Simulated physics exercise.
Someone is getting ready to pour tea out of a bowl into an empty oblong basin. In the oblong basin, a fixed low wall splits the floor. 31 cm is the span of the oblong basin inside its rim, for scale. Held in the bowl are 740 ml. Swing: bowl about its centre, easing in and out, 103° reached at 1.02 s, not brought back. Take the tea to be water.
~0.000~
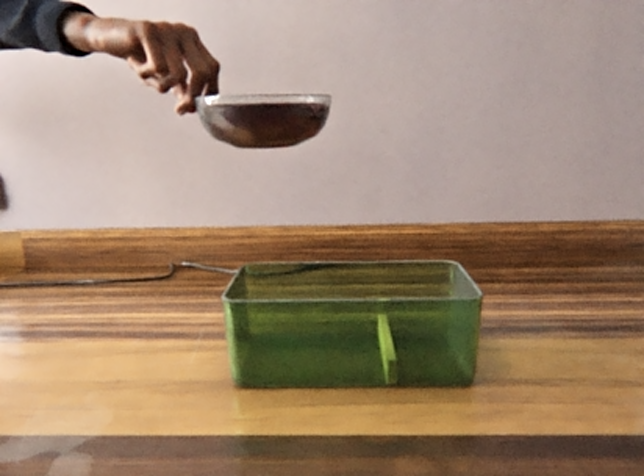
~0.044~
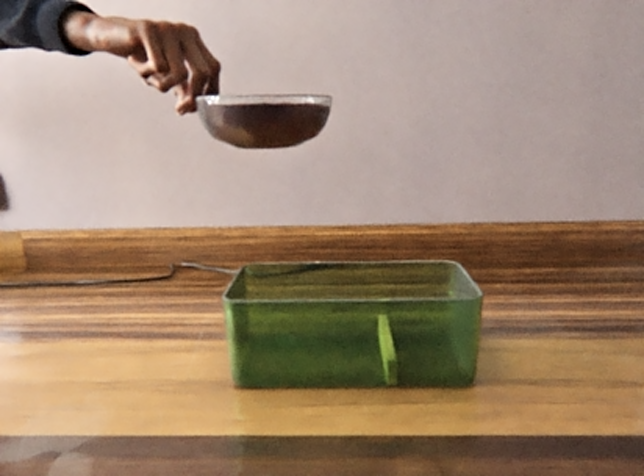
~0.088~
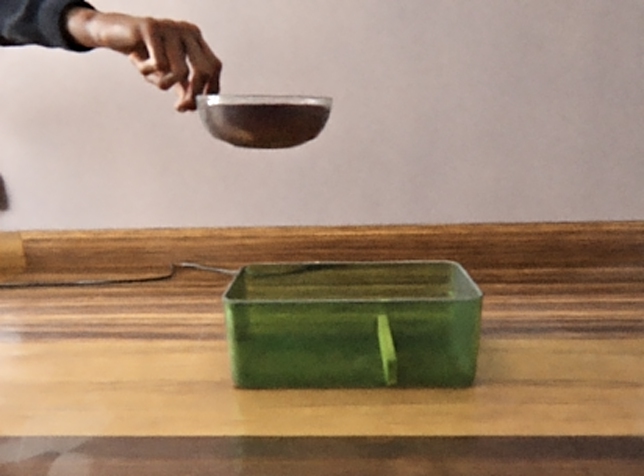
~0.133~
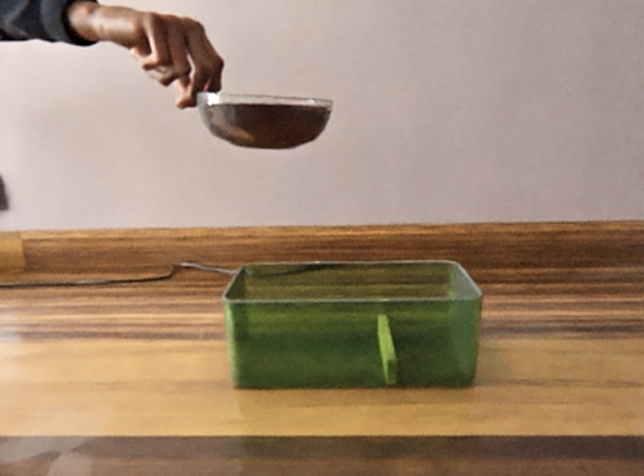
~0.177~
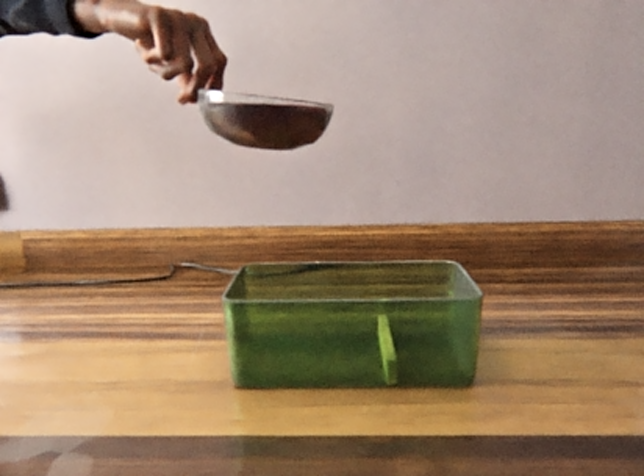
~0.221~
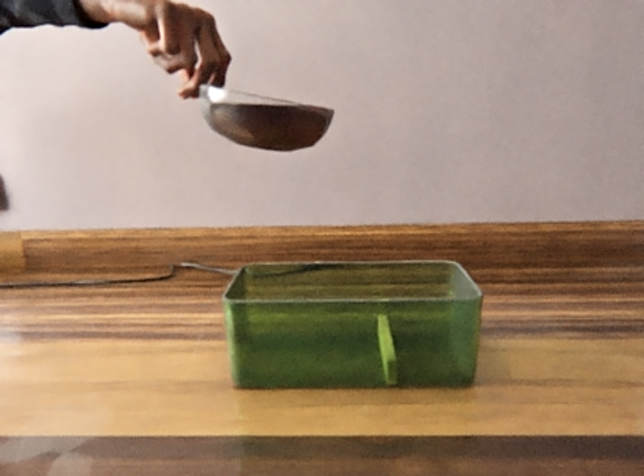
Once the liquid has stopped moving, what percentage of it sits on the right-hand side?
About 52 per cent.
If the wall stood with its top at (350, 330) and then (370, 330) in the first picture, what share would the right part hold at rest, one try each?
First 80, then 70 per cent.
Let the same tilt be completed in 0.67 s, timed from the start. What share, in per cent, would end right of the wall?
In that case, some 40 percent.
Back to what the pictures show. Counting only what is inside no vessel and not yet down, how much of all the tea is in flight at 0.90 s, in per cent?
In-air share: About 9 %.
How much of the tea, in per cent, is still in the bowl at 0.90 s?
What remains is about 1 percent of it all.
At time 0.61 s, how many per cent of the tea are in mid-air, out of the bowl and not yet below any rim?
Roughly 54 percent.
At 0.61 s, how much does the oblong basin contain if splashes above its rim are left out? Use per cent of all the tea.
Near 18 in a hundred.
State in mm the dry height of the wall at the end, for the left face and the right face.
It's around 20 mm on the left side and around 6 mm on the right side.
After 0.61 s the tilt is 67° and 28 per cent is still to pour, 5 is left of the wall and 13 right of it.
After 0.90 s the tilt is 99° and 1 per cent is still to pour, 35 is left of the wall and 55 right of it.
After 1.20 s the tilt is 103° and 0 per cent is still to pour, 46 is left of the wall and 52 right of it.
After 1.52 s the tilt is 103° and 0 per cent is still to pour, 47 is left of the wall and 52 right of it.
In the end 47 per cent lies left of the wall, 52 right of it and 2 outside.
